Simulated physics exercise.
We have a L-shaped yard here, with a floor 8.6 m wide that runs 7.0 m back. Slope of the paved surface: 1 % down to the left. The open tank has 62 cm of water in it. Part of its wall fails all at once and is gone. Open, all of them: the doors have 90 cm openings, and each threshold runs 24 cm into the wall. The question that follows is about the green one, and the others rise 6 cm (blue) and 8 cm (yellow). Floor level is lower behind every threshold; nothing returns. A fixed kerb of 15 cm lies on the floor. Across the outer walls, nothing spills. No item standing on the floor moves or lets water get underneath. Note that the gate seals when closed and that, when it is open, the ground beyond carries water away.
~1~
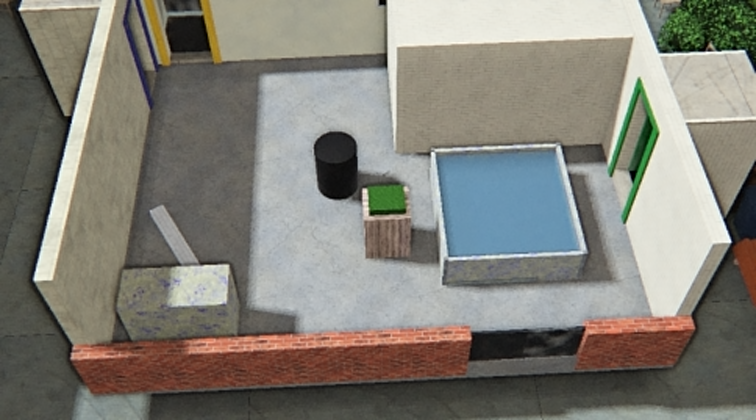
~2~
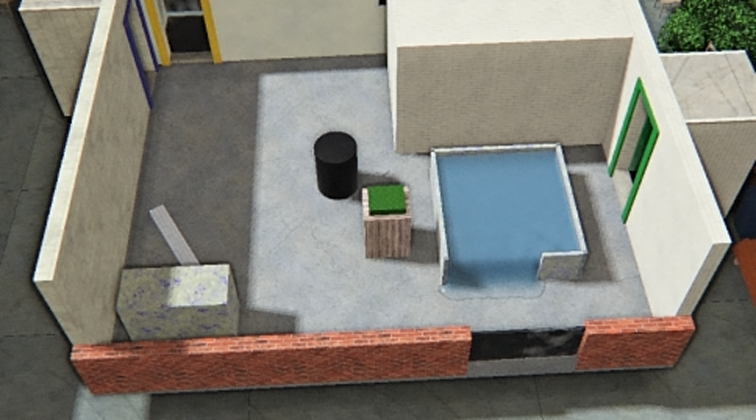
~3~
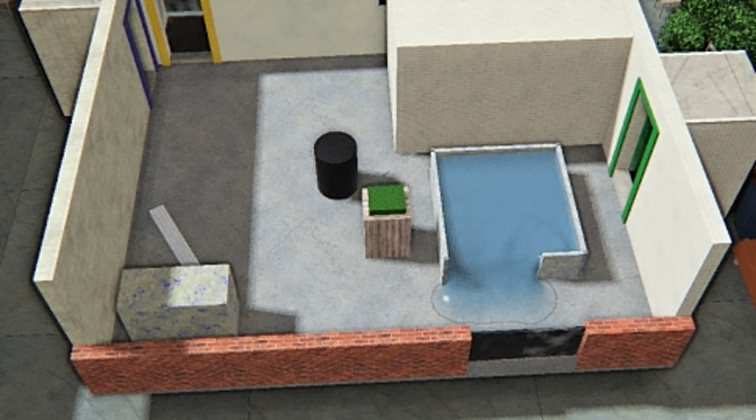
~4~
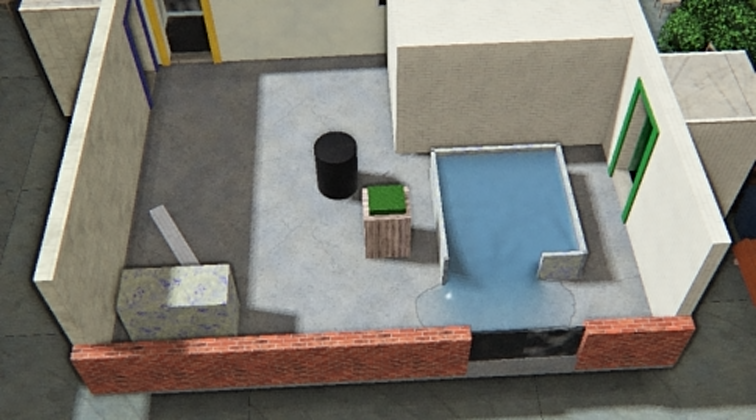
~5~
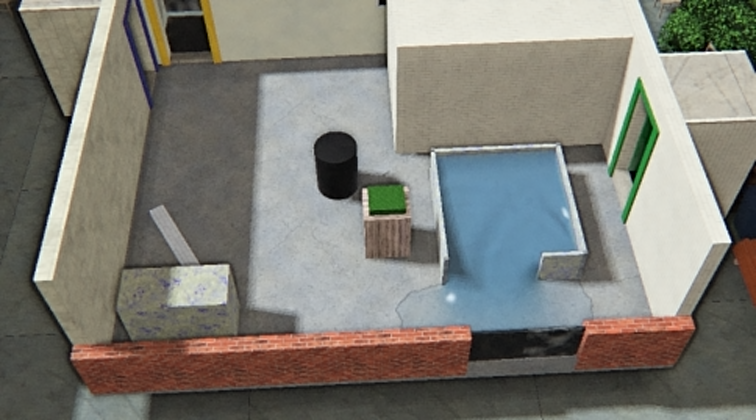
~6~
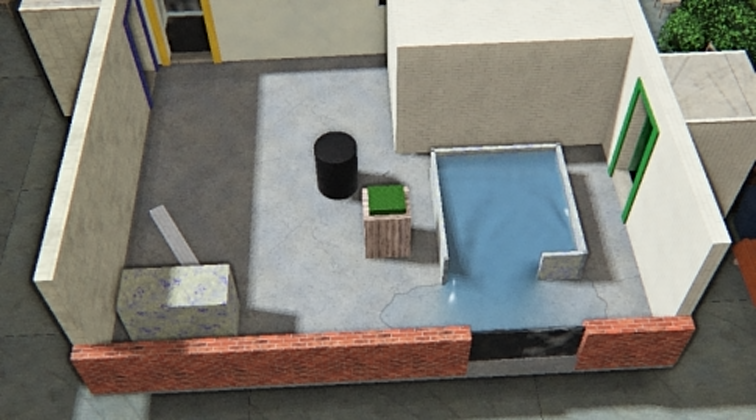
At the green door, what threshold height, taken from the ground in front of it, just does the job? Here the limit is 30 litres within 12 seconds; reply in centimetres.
12.5 cm.
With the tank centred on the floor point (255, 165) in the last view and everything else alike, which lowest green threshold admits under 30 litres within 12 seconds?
Then roughly 5.5 cm.
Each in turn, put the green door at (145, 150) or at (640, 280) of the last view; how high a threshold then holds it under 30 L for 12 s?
You'd want roughly 7.0 cm there first, then roughly 17 cm.
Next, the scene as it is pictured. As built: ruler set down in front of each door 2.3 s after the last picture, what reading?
The green door has 7 cm, the blue door 0 cm and the yellow door 0 cm.
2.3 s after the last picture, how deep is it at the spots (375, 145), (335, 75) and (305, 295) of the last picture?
That's 0, 0 and 5 cm, in the order given.
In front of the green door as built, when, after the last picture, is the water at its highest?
It peaks around 6.0 s.
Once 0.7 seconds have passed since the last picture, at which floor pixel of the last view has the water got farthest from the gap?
Around pixel (294, 362).
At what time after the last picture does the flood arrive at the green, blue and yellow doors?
Green 1.6 s, blue 3.8 s, yellow 4.5 s.
Then, 0.7 s after the last picture water covers 10 % of the floor, deepest (48 cm) near (490, 341); it has not reached the green door.
Then, 2.3 s after the last picture water covers 40 % of the floor, deepest (34 cm) near (641, 343); 7 cm at the green door, 0 litres in over its 22 cm threshold.
Then, 11.3 s after the last picture water covers 95 % of the floor, deepest (12 cm) near (356, 173); 8 cm at the green door, 0 litres in over its 22 cm threshold.
At the green door as built, the water peaked near 19 cm, 5.9 s after the last picture.
Run again over the same 12 s with other heights there, 46 litres in over 11 cm, 13 litres over 14.5 cm. The limit of 30 litres is kept from about 12.5 cm up.
